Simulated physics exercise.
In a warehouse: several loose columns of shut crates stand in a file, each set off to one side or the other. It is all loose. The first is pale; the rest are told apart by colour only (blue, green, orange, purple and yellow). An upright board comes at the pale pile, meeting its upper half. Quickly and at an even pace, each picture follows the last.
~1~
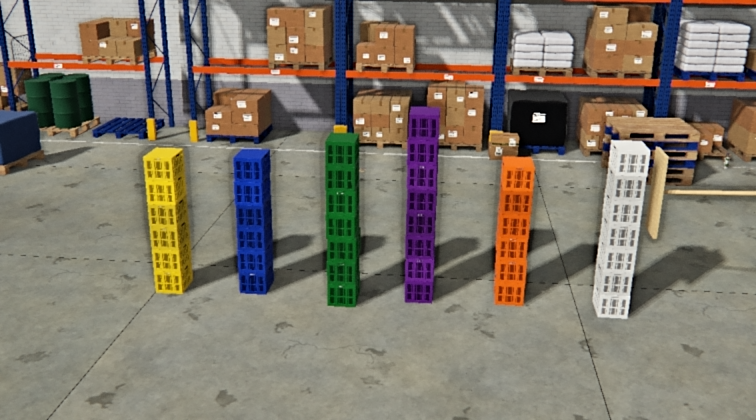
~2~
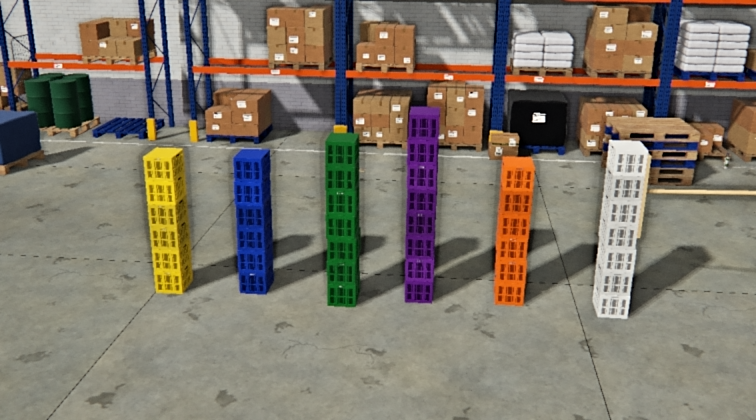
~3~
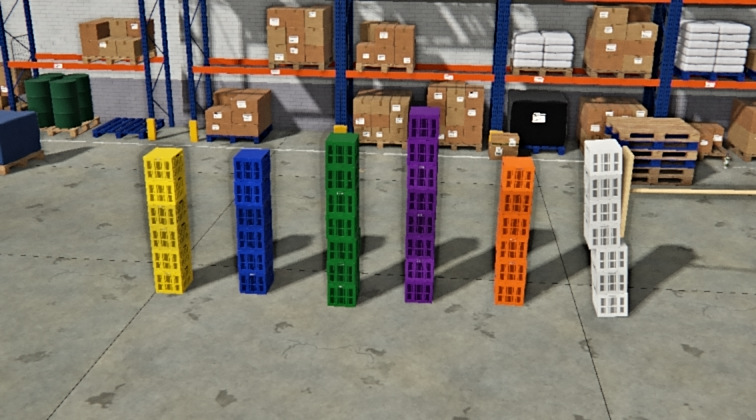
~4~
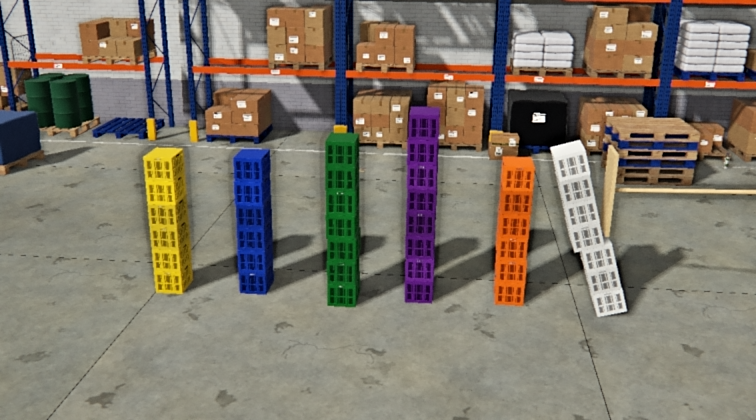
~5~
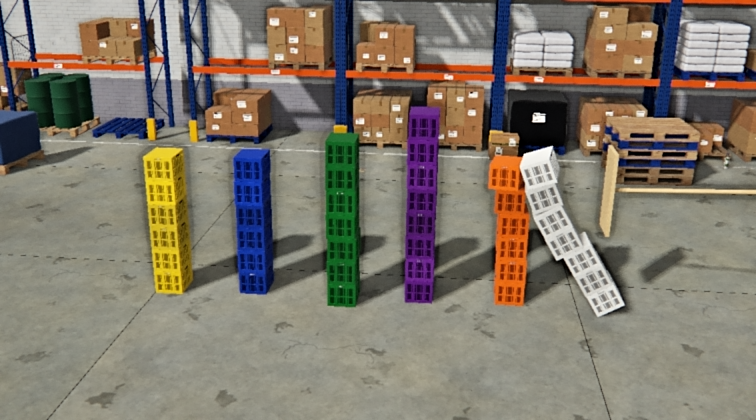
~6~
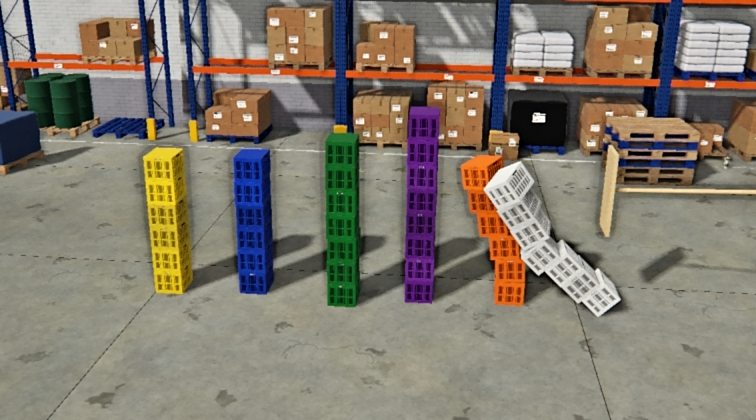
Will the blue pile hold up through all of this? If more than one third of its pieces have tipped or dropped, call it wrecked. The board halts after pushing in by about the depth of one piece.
No, it topples.
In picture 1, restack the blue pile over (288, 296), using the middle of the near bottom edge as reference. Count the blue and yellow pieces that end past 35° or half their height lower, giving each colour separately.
By colour, the numbers are blue 5 and yellow 5.
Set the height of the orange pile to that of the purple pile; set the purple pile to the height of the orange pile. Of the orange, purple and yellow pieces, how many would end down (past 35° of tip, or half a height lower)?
It comes to orange 7, then purple 5, then yellow 5.
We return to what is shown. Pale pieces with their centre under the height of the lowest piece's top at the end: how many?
That would be 7 in total.
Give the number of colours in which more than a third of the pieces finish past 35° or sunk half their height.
Colour count: 5.
Shortly afterwards, 7 of the pale pile down; none of the 6 blue crates down (4 of 33 in all colours); top blue crate unmoved; top orange crate tilted clearly, half its height lower.
Next, 7 of the pale pile down; none of the 6 blue crates down (7 of 33 in all colours); top blue crate unmoved; top purple crate tilted clearly, half its height lower.
Some moments later, 7 of the pale pile down; 1 of the 6 blue crates down (19 of 33 in all colours); top blue crate tilted well over, half its height lower; top green crate tilted steeply, some four heights lower.
Afterwards, 7 of the pale pile down; 5 of the 6 blue crates down (29 of 33 in all colours); top blue crate on its side; top purple crate on its side.
In the end, 7 of the pale pile down; 5 of the 6 blue crates down (29 of 33 in all colours); top blue crate on its side; top purple crate on its side. From the last view, middles, top blue crate near (126, 251), top purple crate near (222, 251).
